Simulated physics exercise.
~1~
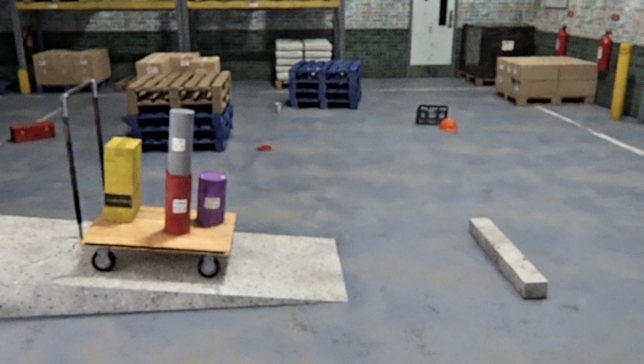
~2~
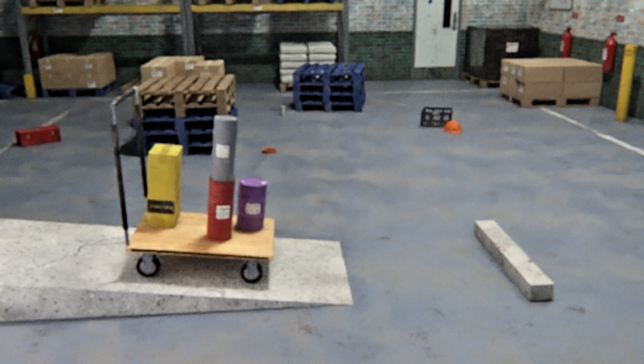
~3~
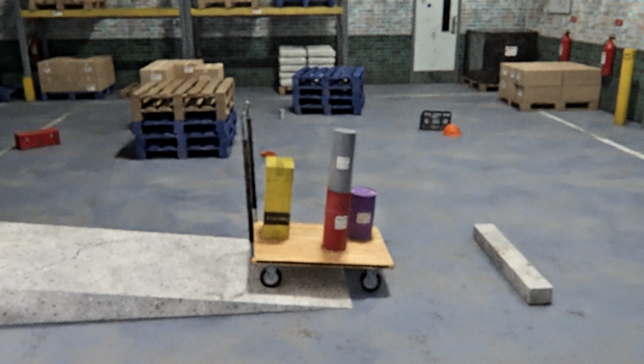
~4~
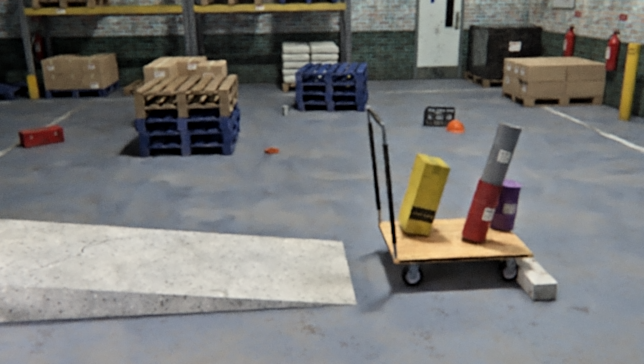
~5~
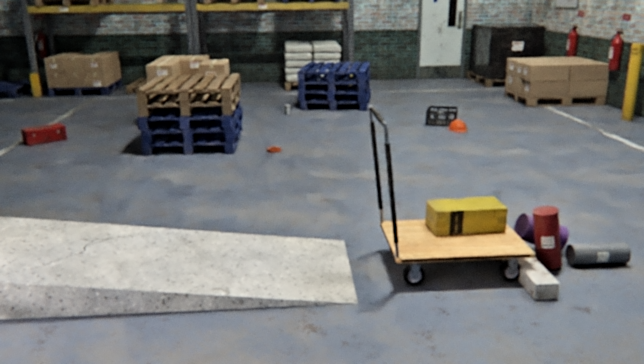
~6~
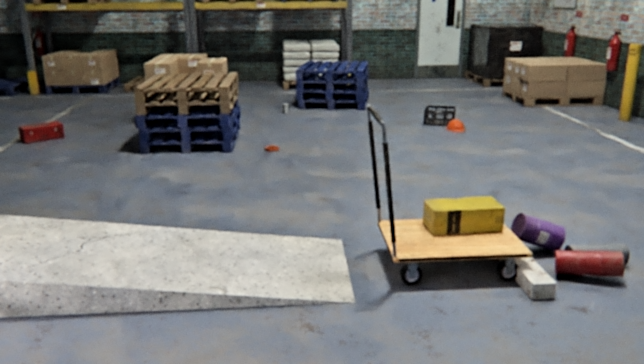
Flat trolley rolling right off a ramp and stopping at a kerb, toppling its yellow box and spilling three canisters onto the floor.
